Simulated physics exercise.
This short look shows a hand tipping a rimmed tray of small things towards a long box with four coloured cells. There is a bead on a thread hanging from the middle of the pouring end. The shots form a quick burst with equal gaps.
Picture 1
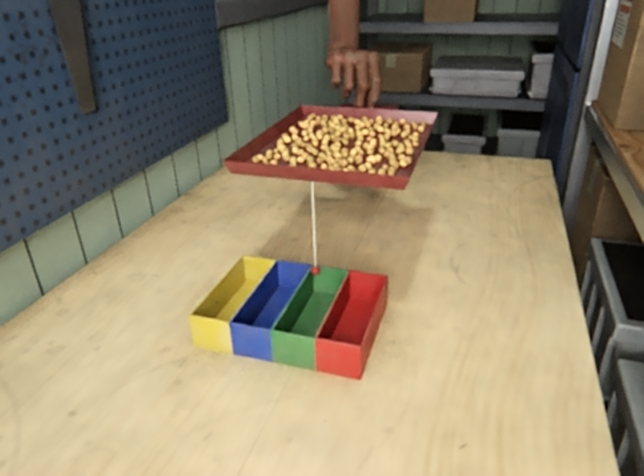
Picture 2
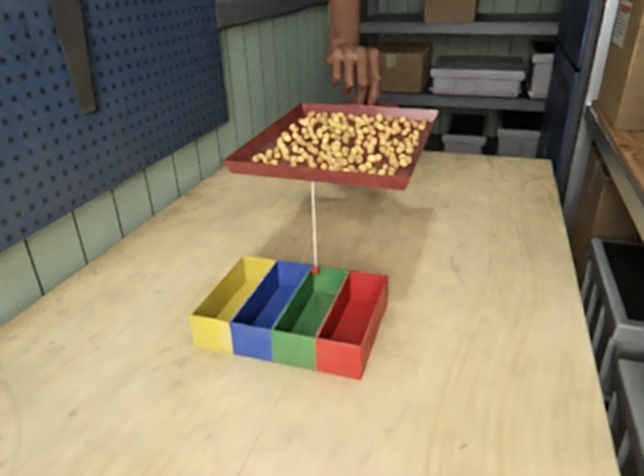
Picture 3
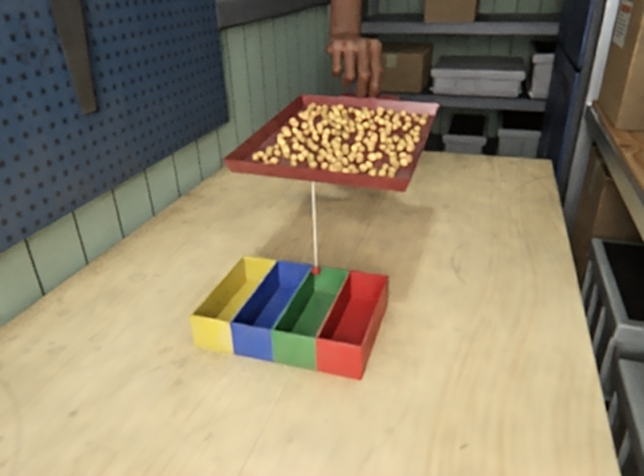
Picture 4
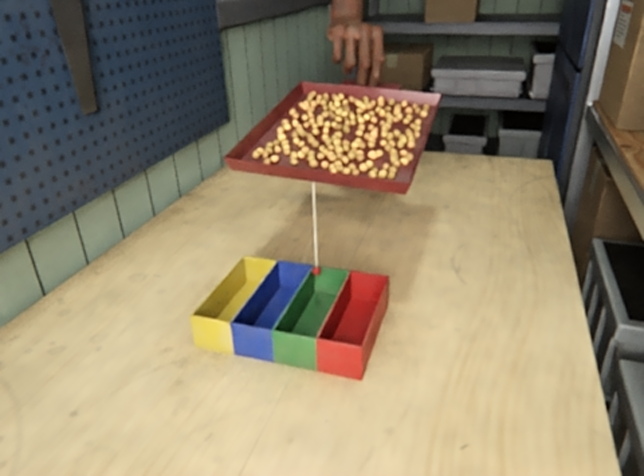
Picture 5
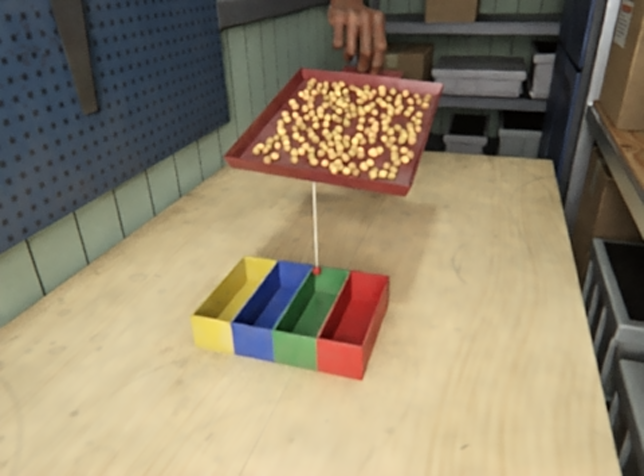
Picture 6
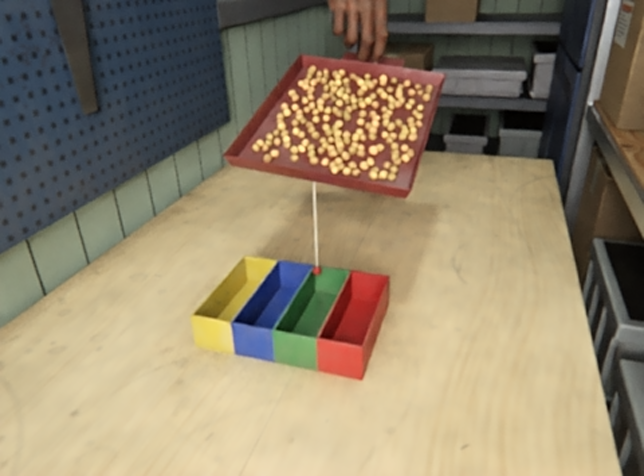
The video shows a hand steadily raising the far side of a red rimmed tray of dried chickpeas above a box with yellow, blue, green and red cells, while the tray's near edge dips slightly at its right corner.
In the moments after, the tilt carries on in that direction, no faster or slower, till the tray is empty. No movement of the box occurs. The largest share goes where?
To the red cell.
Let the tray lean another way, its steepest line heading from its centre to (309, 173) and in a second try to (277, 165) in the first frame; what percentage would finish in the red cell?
The first try would leave around 10 per cent there, the second around 0 per cent.
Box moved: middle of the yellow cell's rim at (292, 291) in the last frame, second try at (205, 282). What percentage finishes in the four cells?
Close to 100 in a hundred, followed by close to 20 in a hundred.
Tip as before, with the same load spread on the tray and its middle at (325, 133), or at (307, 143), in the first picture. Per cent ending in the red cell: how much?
That would be 30 per cent, and then 40 per cent.
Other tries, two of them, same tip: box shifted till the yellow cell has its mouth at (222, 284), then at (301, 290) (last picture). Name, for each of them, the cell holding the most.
You'd see the red one win the first time and the cell in green win the second.
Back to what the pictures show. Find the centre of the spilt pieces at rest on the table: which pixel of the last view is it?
Close to pixel (423, 344) in the last view.
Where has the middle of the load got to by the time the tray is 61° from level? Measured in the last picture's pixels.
(362, 153).
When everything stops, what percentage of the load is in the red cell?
About 40 per cent.
Soon after the last picture, tray tipped steeply; nearly all on the tray; a stray few falling or outside the box.
A little later, tray tipped right over; most on the tray; a small part in the red cell; a stray few in the green cell; a small part falling or outside the box.
Later still, tray tipped past a quarter turn; about half in the red cell; about a quarter in the green cell; a stray few in the blue cell; about a third falling or outside the box.
At rest, tray tipped past a quarter turn; about half in the red cell; about a quarter in the green cell; a stray few in the blue cell; none in the yellow cell; about a third outside the box.
